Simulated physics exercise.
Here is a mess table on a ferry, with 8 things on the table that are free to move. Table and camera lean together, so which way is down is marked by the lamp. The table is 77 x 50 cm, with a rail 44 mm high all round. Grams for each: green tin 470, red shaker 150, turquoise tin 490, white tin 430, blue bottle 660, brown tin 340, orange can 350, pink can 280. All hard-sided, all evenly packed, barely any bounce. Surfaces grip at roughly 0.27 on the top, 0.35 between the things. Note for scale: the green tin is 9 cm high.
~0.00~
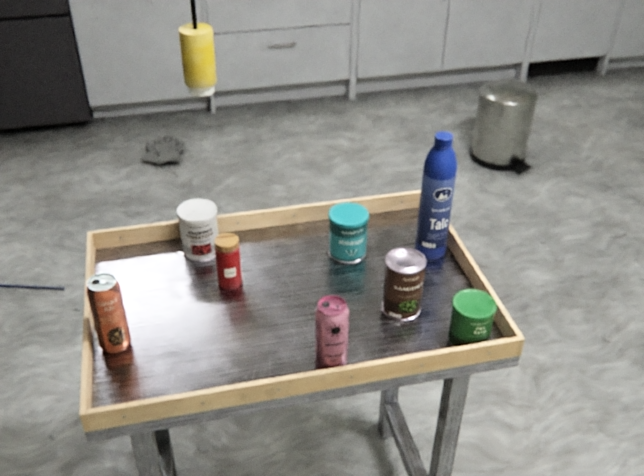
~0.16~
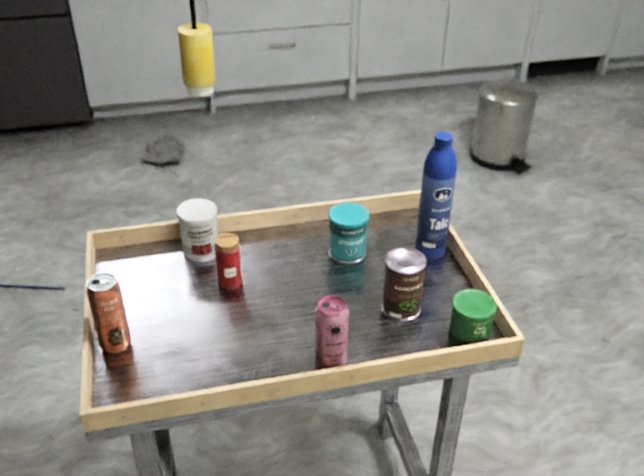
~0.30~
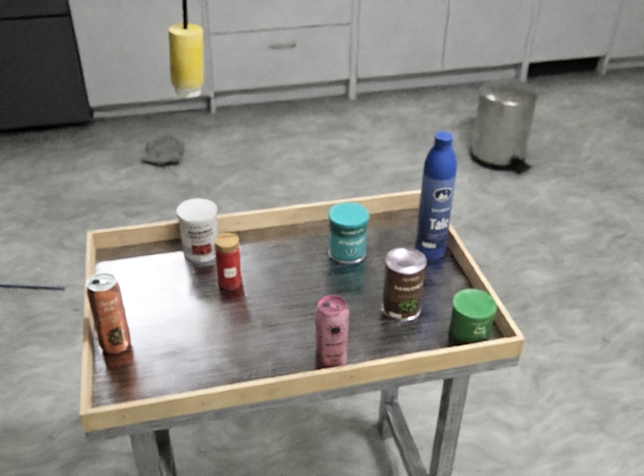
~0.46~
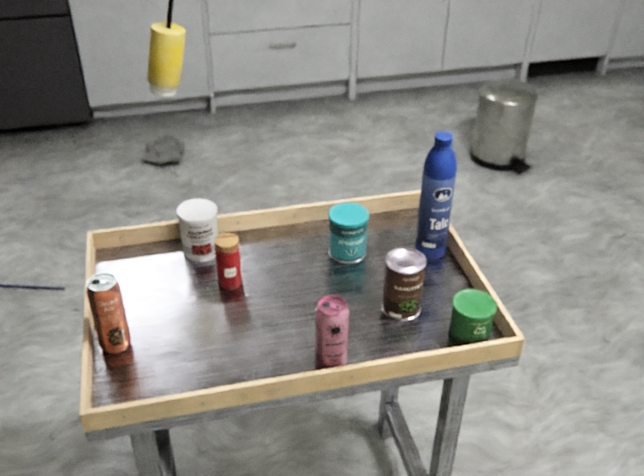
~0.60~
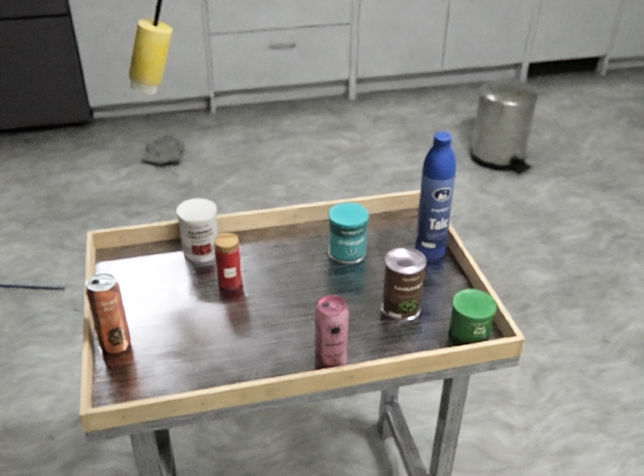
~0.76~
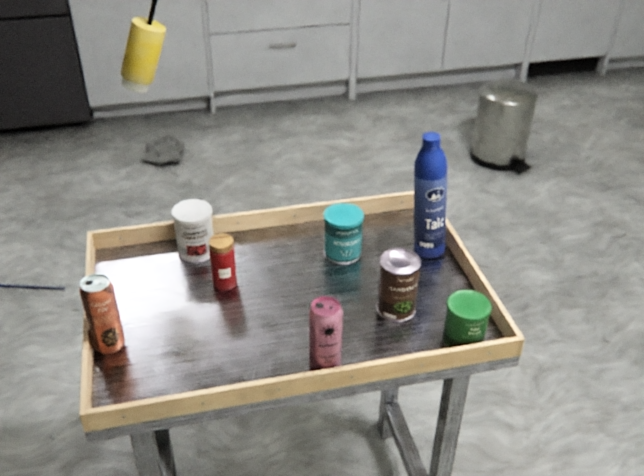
A dark-topped table with a pale raised rail stands in a grey room, seen from above by an apparently still camera. Orange can, white tin and red shaker stand left, turquoise tin and pink can mid-table, and brown tin, blue bottle and green tin right. A hanging yellow cylinder swings steadily left, then all eight tabletop things shift slightly left, the bottle tilting a little.
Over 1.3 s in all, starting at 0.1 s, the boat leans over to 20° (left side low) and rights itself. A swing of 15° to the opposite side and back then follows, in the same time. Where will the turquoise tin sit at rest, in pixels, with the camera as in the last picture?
It will sit at about (278, 237).
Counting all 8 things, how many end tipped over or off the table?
That makes 1.
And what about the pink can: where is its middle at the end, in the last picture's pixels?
Around (280, 348).
Around 0.96 s, heel 15°, left side down; turquoise tin shifted 5 cm near (325, 236); blue bottle tipped 35° against what carries it; pink can shifted 5 cm.
Around 1.06 s, heel 11°, left side down; turquoise tin shifted 8 cm near (312, 237); blue bottle tipped 61° against what carries it; pink can shifted 7 cm.
Around 1.26 s, heel 2°, left side down; turquoise tin shifted 15 cm near (281, 236); blue bottle on its side; pink can shifted 9 cm.
Finally (3.2 s), on their side or leaning hard on the table, blue bottle; not toppled but over 5 cm from the start, green tin, red shaker, turquoise tin, white tin, brown tin and pink can; the last one still in place (within 5 cm). In the last view, turquoise tin near (278, 237).
